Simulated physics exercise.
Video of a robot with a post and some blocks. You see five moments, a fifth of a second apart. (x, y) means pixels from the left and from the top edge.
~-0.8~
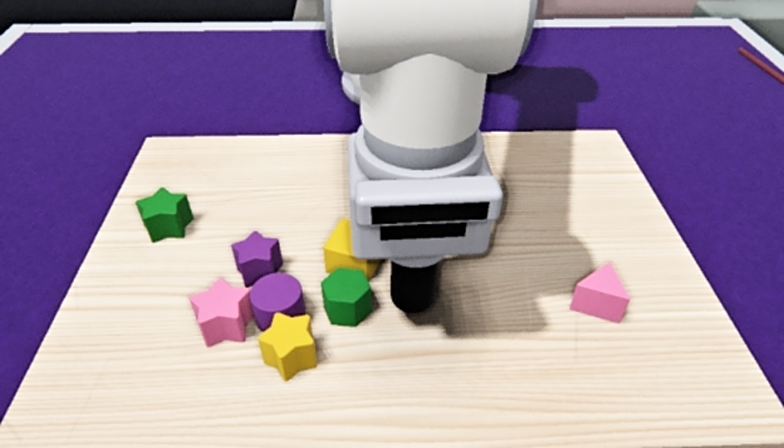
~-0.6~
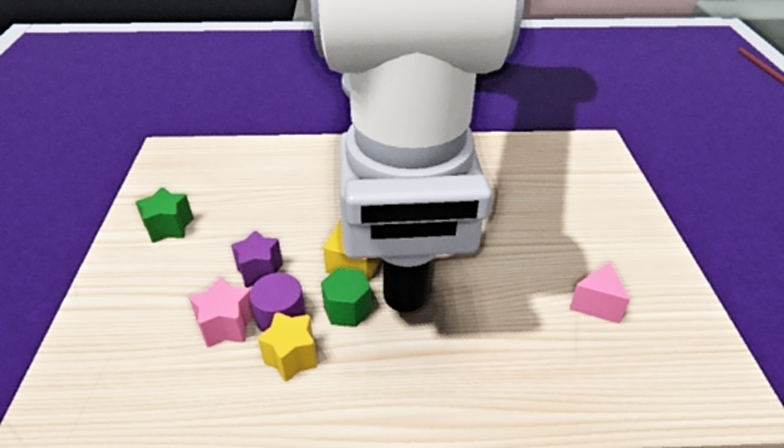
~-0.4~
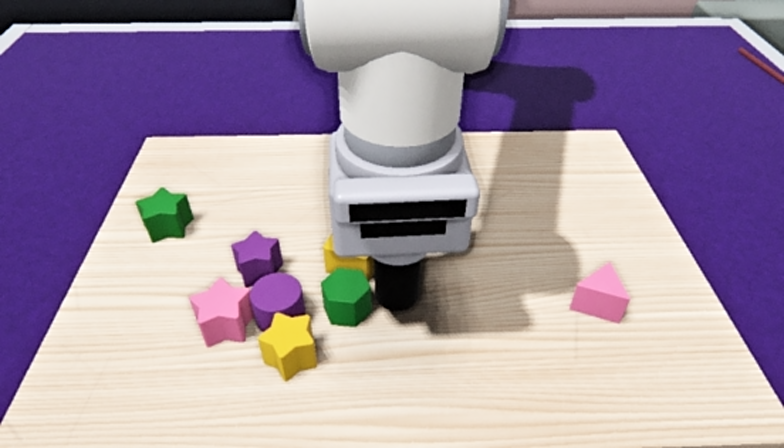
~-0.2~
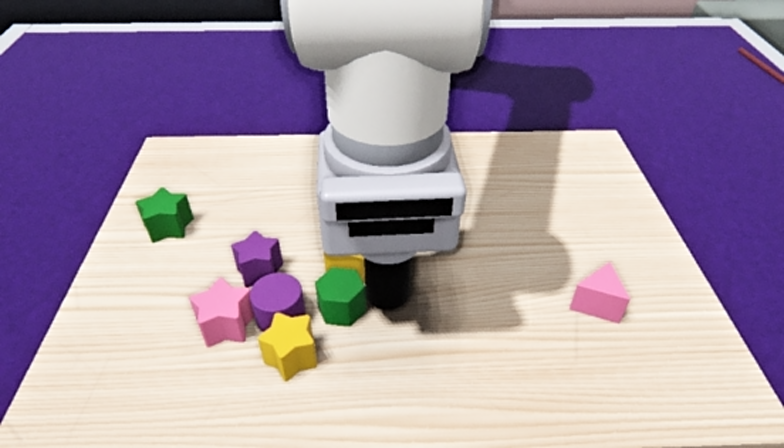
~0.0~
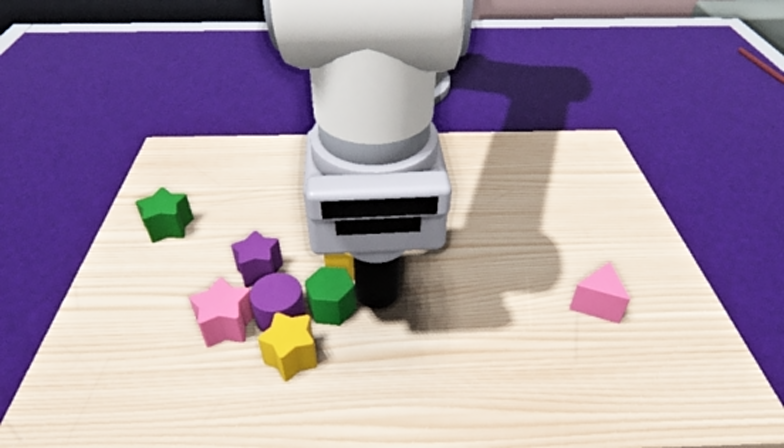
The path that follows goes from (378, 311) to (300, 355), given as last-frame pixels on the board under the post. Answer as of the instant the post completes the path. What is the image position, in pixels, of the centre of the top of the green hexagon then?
The top centre is at (294, 289).
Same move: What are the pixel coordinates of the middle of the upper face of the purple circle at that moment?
Most likely (248, 277).
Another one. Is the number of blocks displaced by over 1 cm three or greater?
Answer: Yes.
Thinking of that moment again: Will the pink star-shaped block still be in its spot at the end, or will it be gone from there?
It is no longer where it was.
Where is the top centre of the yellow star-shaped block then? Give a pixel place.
Its top face will be centred at roughly (254, 353).
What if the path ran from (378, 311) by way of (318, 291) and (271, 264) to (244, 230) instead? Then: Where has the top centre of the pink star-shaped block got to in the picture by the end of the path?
It will end up at (157, 322).
On the path given first. Halfway along, post at (338, 315); pink star-shaped block at (204, 300), turned 30° anticlockwise; purple circle at (253, 281); green hexagon at (302, 287), turned 55° clockwise.
At the end, post at (297, 338); pink star-shaped block at (201, 300), turned 35° anticlockwise; purple circle at (248, 277); yellow star-shaped block at (254, 353), turned 25° anticlockwise; green hexagon at (294, 289), turned 85° clockwise.
